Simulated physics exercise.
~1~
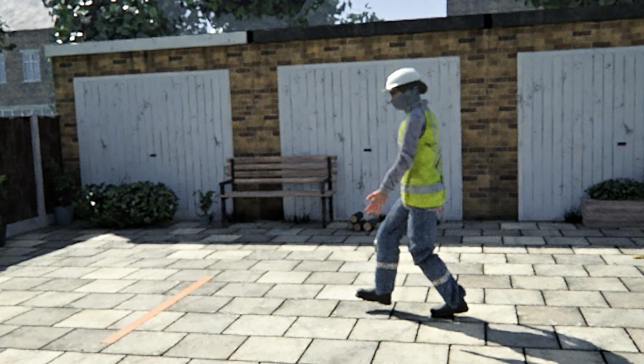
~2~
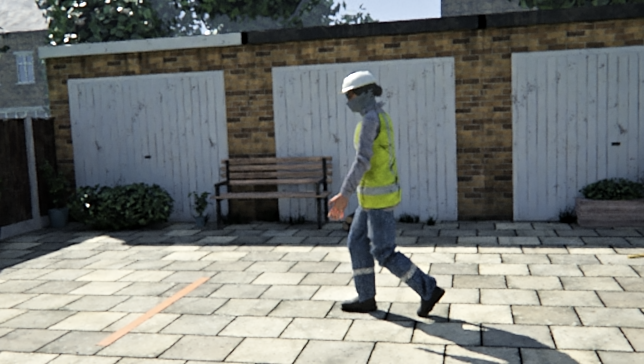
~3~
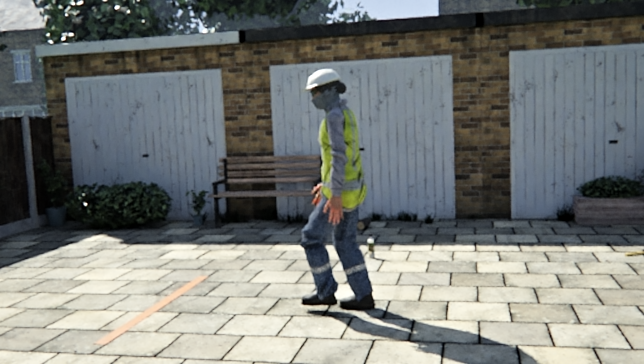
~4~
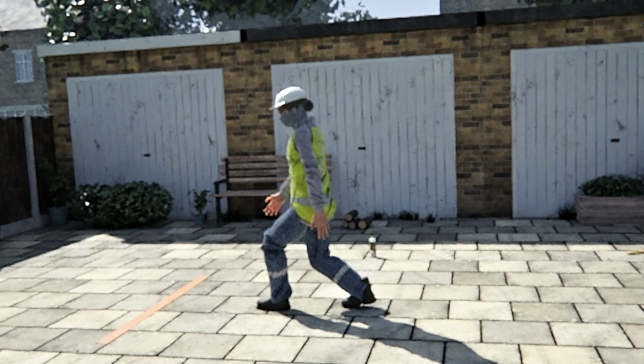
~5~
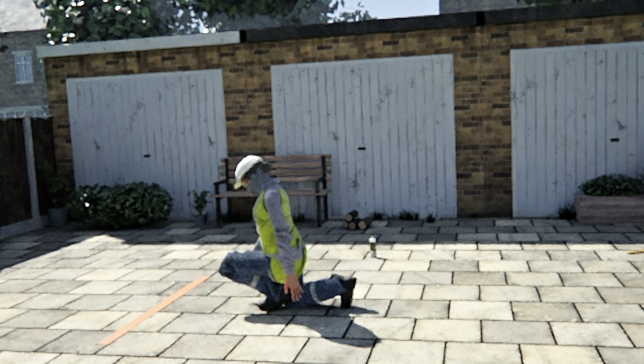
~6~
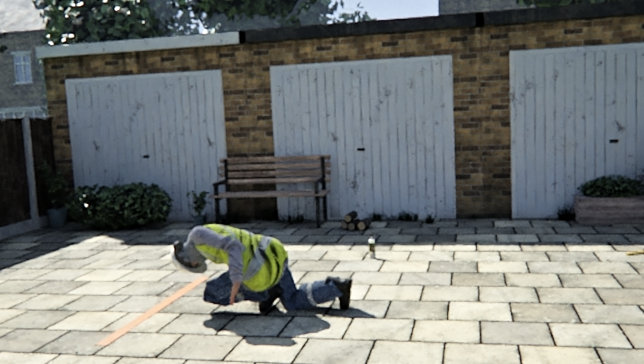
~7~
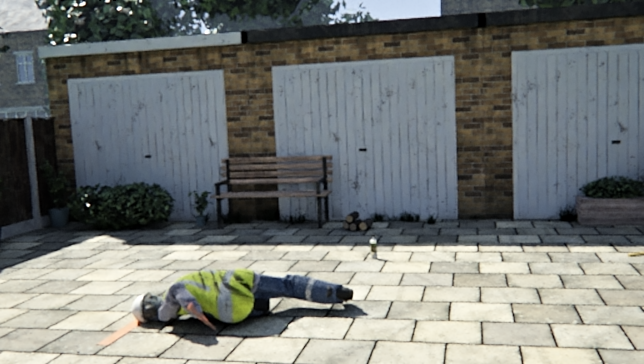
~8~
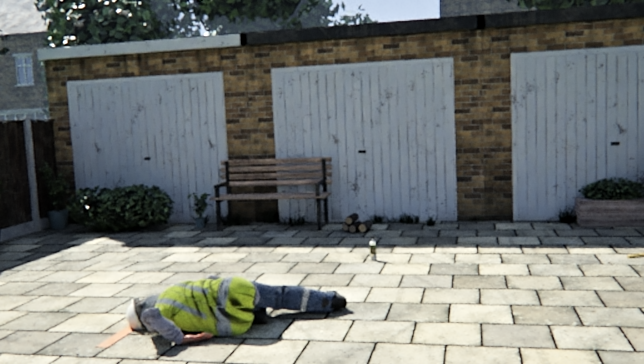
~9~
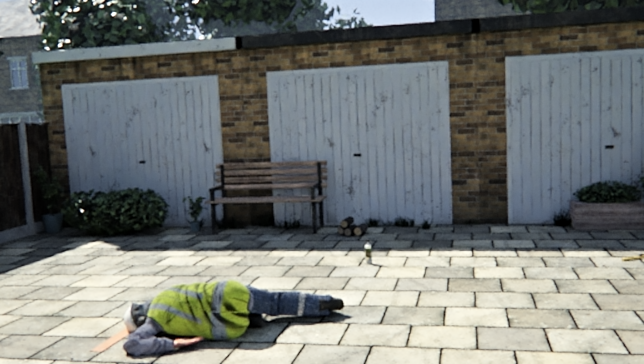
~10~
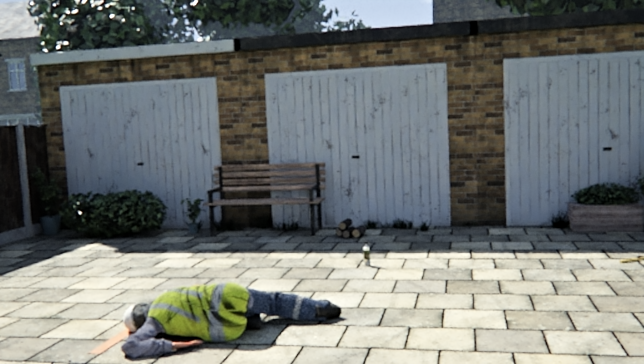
Paved yard by garages, a person in a white helmet and yellow vest walking left, sinking down, pitching forward and lying still.
